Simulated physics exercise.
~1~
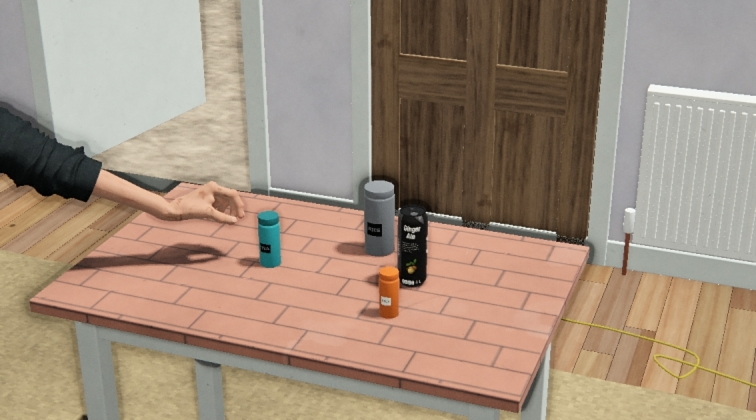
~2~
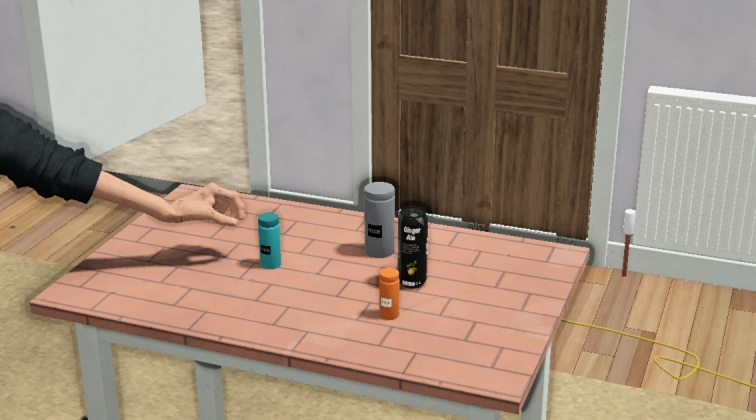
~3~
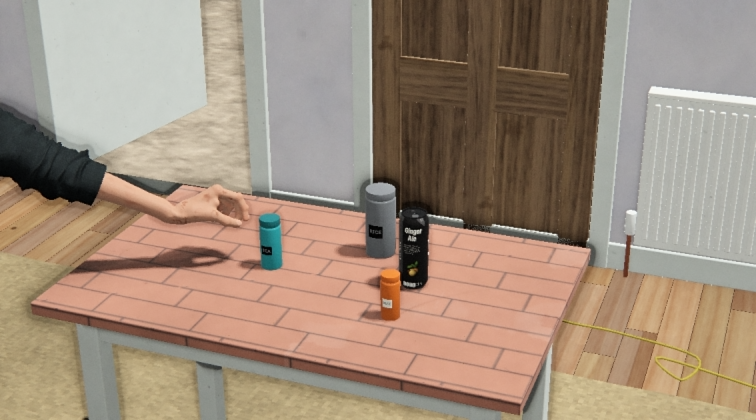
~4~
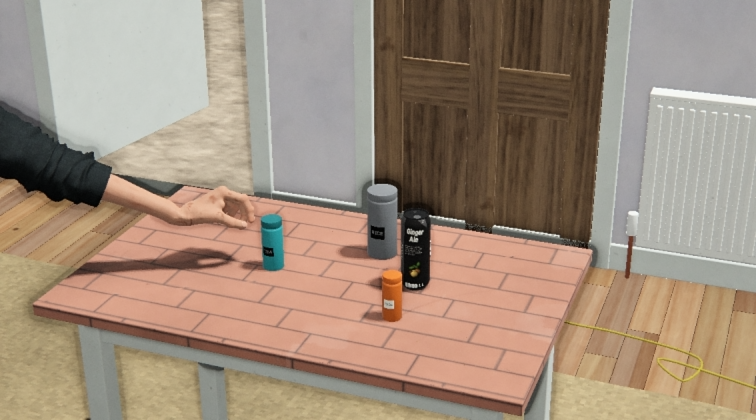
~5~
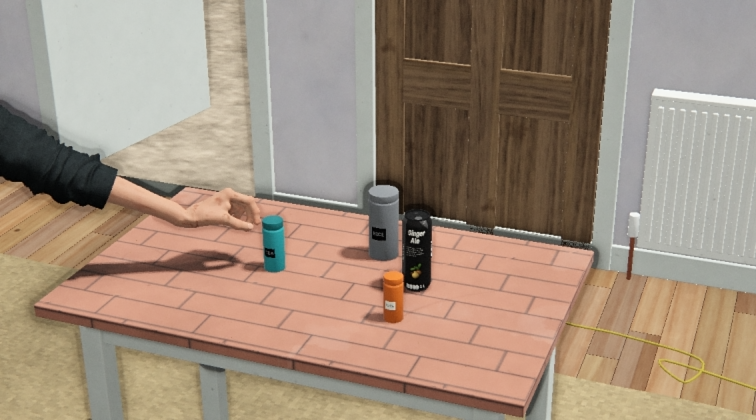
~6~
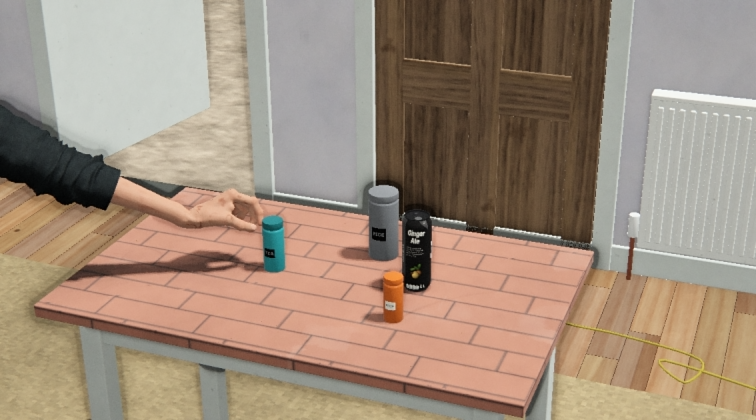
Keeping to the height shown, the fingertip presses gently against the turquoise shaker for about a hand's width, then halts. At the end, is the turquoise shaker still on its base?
No.
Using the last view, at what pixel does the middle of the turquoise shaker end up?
The object ends up somewhere near (311, 265).
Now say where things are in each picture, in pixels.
Turquoise shaker (269, 240), in the first frame.
Turquoise shaker (270, 241), in the second frame.
Turquoise shaker (271, 242), in the third frame.
Turquoise shaker (272, 243), in the fourth frame.
Turquoise shaker (274, 244), in the fifth frame.
Turquoise shaker (274, 244), in the sixth frame.
Then, 0.30 s on from there, turquoise shaker turned 15° from how it was put near (280, 243).
Then, 0.60 s on from there, turquoise shaker turned 45° from how it was put near (294, 248).
Then, 0.70 s on from there, turquoise shaker on its side near (308, 265).
Then, 0.90 s on from there, turquoise shaker resting near (310, 265).
In the end, toppled on the table, turquoise shaker. At the end, from the last picture's camera, turquoise shaker near (311, 265).
